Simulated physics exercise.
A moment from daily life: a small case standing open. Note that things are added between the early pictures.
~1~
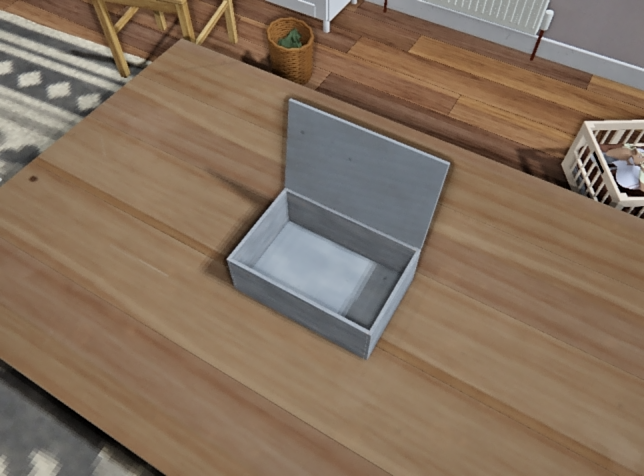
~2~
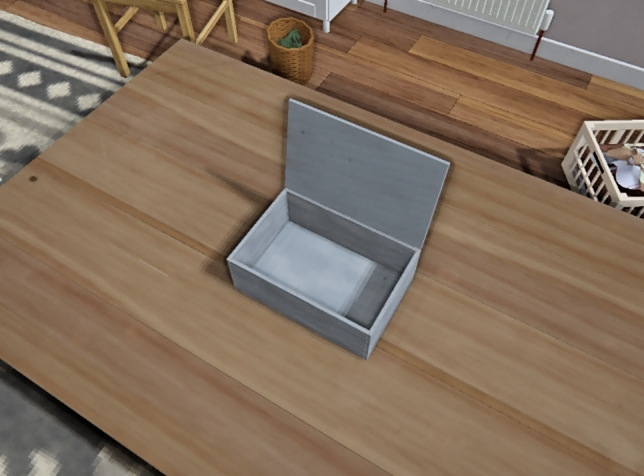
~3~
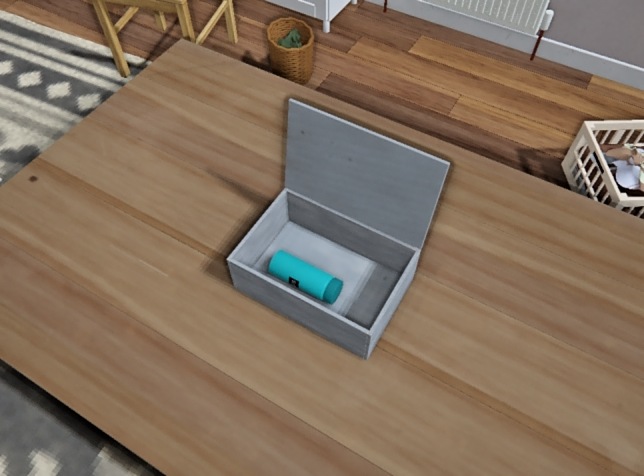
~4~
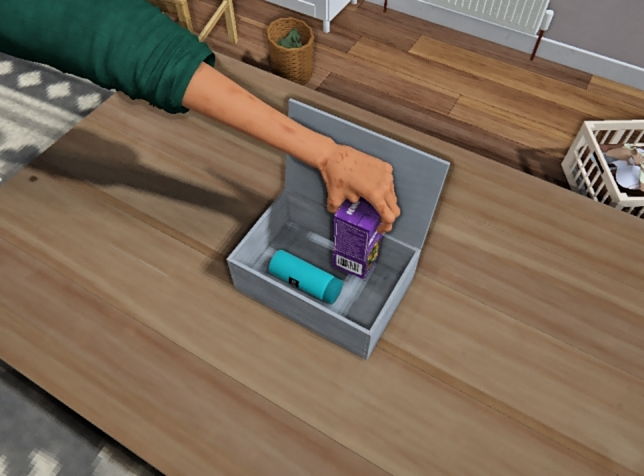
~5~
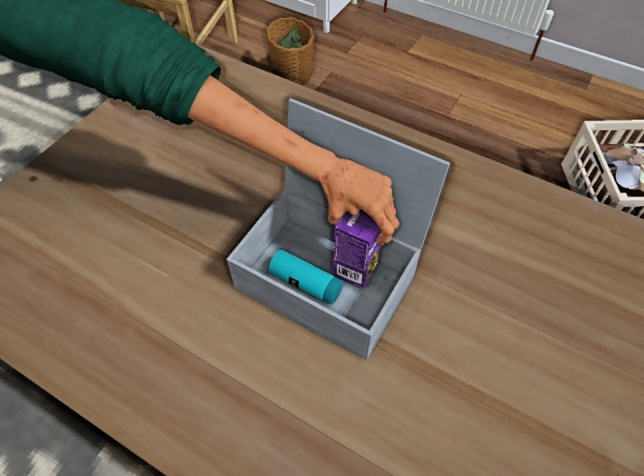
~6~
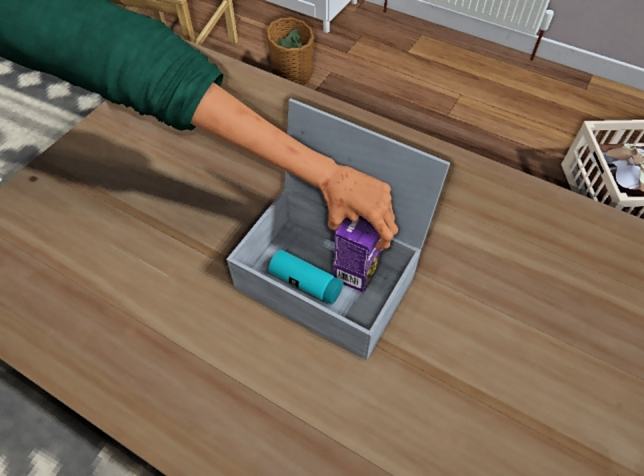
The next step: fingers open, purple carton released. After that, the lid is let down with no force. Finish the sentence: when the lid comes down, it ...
... cannot close.
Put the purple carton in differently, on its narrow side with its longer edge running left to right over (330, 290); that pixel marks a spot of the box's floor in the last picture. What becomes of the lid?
The lid settles shut this time.
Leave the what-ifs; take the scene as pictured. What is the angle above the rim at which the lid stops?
About 20° above the rim.
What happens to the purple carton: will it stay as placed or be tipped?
By the end the purple carton has leaned over.
Then, 1.30 s later than the last frame, lid 78° above the rim.
Then, 1.80 s later than the last frame, lid 54° above the rim; purple carton tilted by 12° near (354, 258).
Then, 2.20 s later than the last frame, lid 23° above the rim; purple carton tilted by 49° near (341, 278); turquoise shaker moved a little.
When it is over, lid 21° above the rim; lying over in the box, purple carton; turquoise shaker as before. End places, in pixels of the last picture, purple carton near (340, 277).
